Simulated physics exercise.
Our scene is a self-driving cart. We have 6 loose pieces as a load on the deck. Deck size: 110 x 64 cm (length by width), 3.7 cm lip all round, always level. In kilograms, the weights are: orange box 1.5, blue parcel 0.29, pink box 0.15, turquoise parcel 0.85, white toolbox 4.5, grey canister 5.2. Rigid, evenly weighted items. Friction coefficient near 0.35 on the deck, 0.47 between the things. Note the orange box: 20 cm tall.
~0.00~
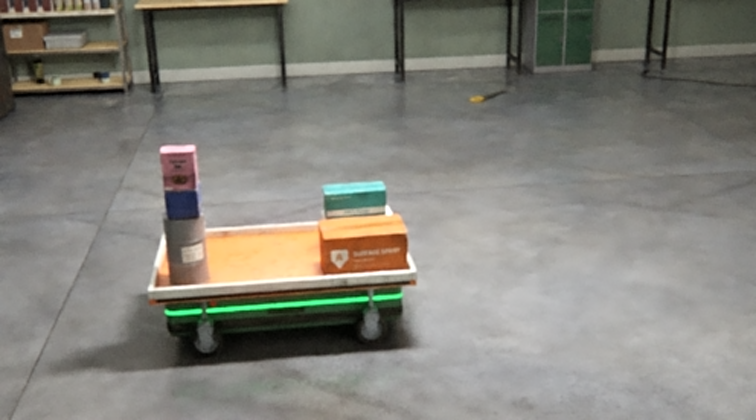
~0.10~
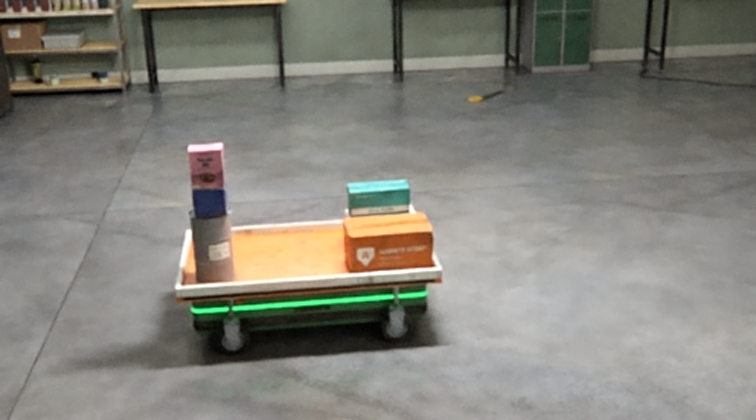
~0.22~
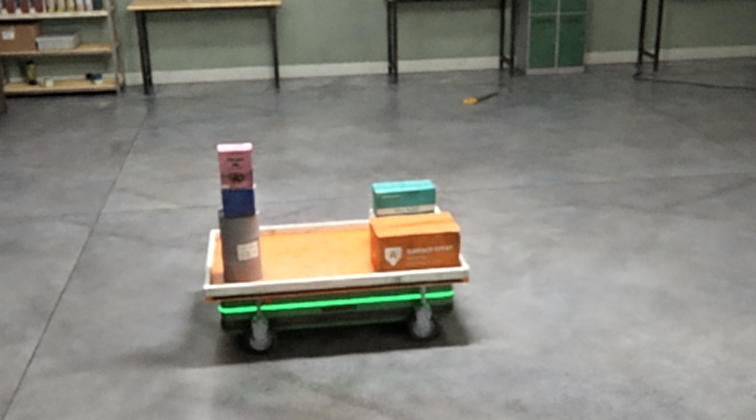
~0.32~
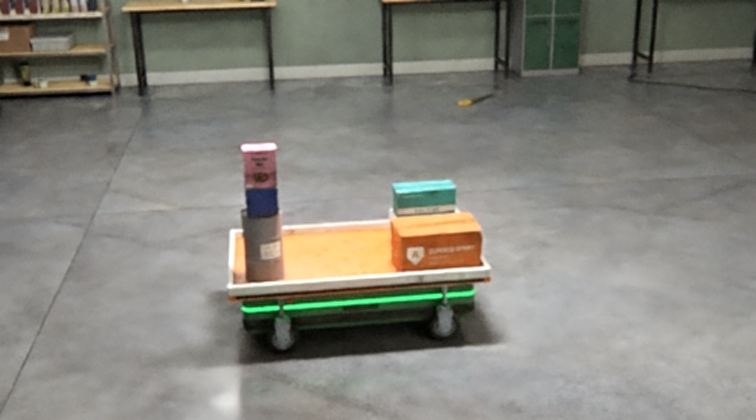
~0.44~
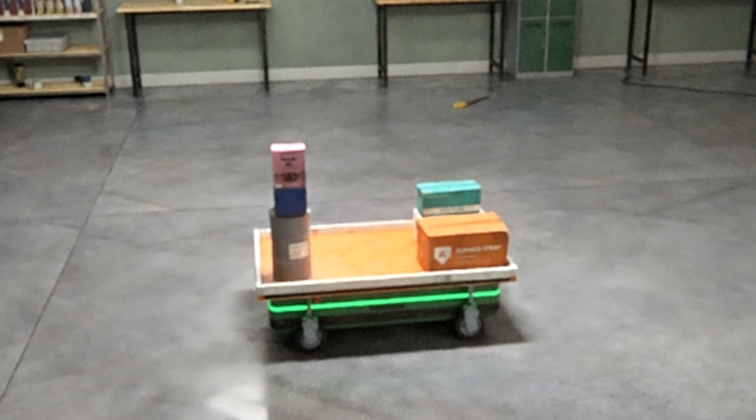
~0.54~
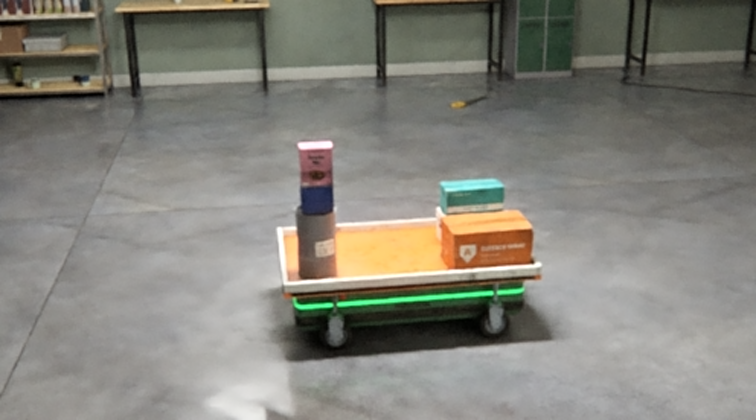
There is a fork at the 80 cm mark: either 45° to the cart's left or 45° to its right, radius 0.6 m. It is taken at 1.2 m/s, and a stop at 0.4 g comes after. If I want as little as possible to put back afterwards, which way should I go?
Go left.
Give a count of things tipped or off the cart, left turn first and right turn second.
Going left: 0; going right: 1.
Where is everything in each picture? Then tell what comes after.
The first frame shows cart 0 cm along; orange box (363, 247); blue parcel (183, 200).
The second frame shows cart 12 cm along; grey canister (213, 245).
The third frame shows cart 26 cm along; pink box (236, 166); turquoise parcel (404, 200).
The fourth frame shows cart 38 cm along; grey canister (263, 244).
The fifth frame shows cart 53 cm along; pink box (289, 166); turquoise parcel (448, 200).
The sixth frame shows cart 65 cm along; orange box (486, 242); blue parcel (317, 195).
Turning left. Around 0.94 s, cart 113 cm along, turned 17°; orange box shifted 3 cm near (576, 219); turquoise parcel shifted 11 cm; white toolbox shifted 7 cm.
Around 1.24 s, cart 149 cm along, turned 44°; orange box shifted 2 cm near (579, 182); turquoise parcel shifted 9 cm; white toolbox shifted 6 cm.
Finally (2.1 s), all 6 still in place (within 10 cm). In the last view, orange box near (595, 169), blue parcel near (536, 153).
Turning right instead, turquoise parcel tipped over or off the cart, 1 of 6 in all.
